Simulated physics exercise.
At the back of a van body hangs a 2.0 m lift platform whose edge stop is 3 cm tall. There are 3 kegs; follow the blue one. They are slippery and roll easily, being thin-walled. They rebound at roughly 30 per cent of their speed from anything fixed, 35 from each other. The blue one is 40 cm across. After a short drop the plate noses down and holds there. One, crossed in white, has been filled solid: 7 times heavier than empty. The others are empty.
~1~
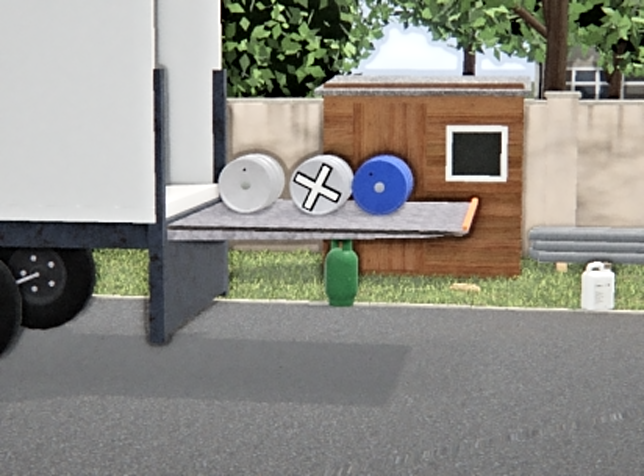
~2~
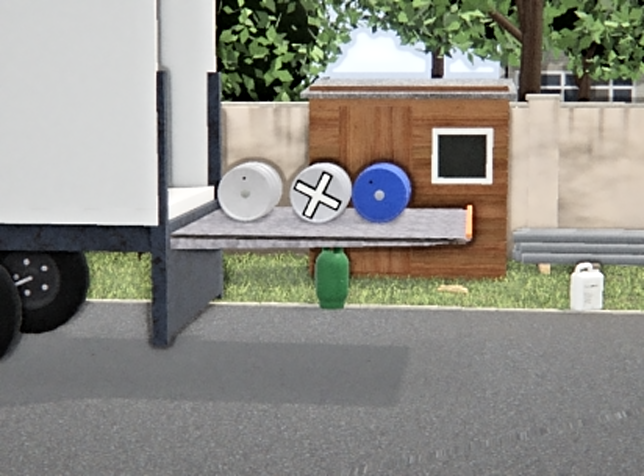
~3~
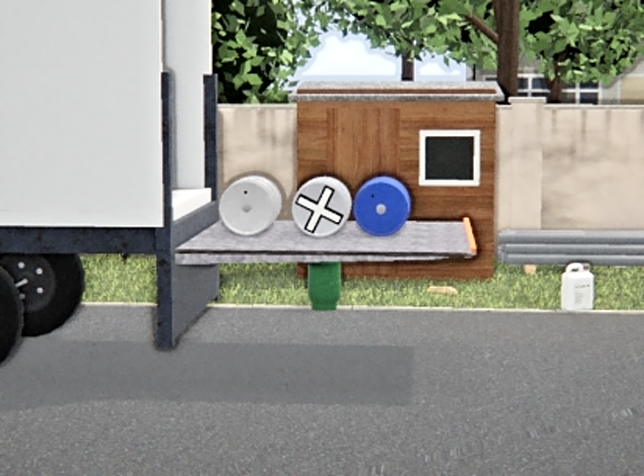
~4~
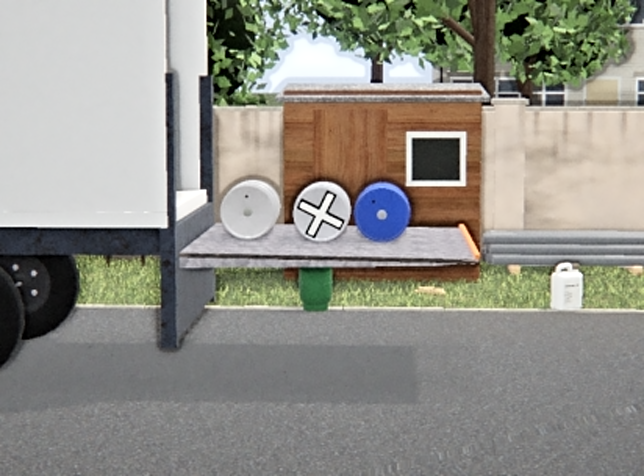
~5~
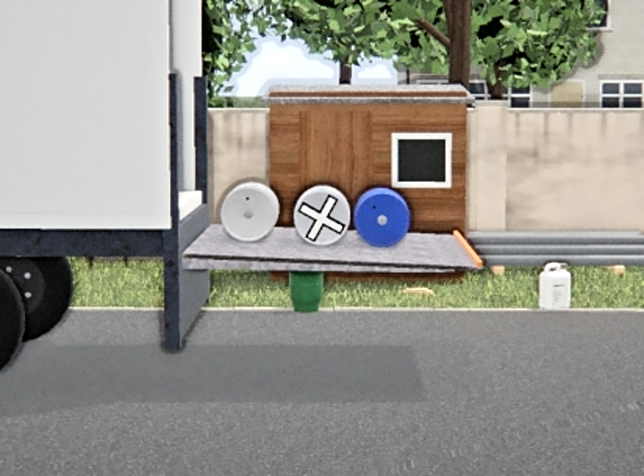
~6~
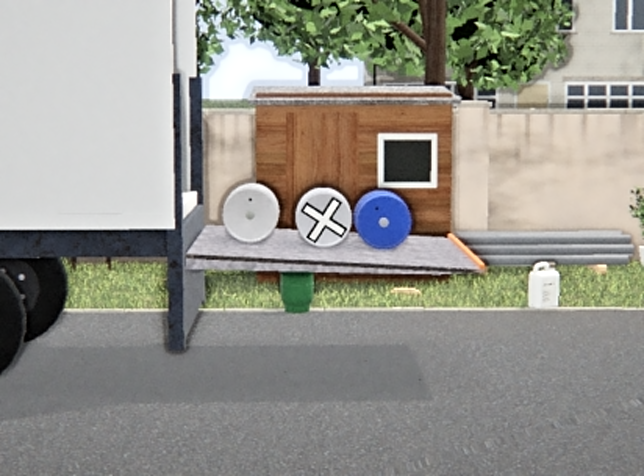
A lift platform carrying three kegs lowers slightly behind a van, then tilts slightly downward.
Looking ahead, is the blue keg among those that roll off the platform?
Blue rolls off the plate.
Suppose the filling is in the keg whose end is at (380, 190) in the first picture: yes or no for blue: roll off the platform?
Then blue no.
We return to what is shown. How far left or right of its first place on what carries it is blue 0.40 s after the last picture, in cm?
Blue 5 right.
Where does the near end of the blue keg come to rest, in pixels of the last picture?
Around (614, 341).
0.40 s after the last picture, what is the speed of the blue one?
Near 0.2 m/s.
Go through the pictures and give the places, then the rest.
In the first frame, blue (379, 188); plate level; stop at (465, 229); white cross at (317, 187).
In the second frame, blue (379, 196); plate level.
In the third frame, blue (381, 210); plate level.
In the fourth frame, blue (382, 215); plate tilted 1°; stop at (477, 257).
In the fifth frame, blue (383, 221); plate tilted 2°.
In the sixth frame, blue (384, 223); plate tilted 3°; stop at (482, 267).
Another 0.40 s on from the last picture, blue is on the plate, 55 cm from the stop, rolling right; 0 over the stop so far.
Another 1.00 s on from the last picture, blue is on the plate, 40 cm from the stop, rolling right; 0 over the stop so far.
Another 1.50 s on from the last picture, blue is on the plate, 20 cm from the stop, rolling right; 0 over the stop so far.
Another 2.20 s on from the last picture, blue is over the stop and falling; 1 over the stop so far.
In the end (5.90 s after the last picture), blue is off the lift, on the ground; 1 over the stop so far.
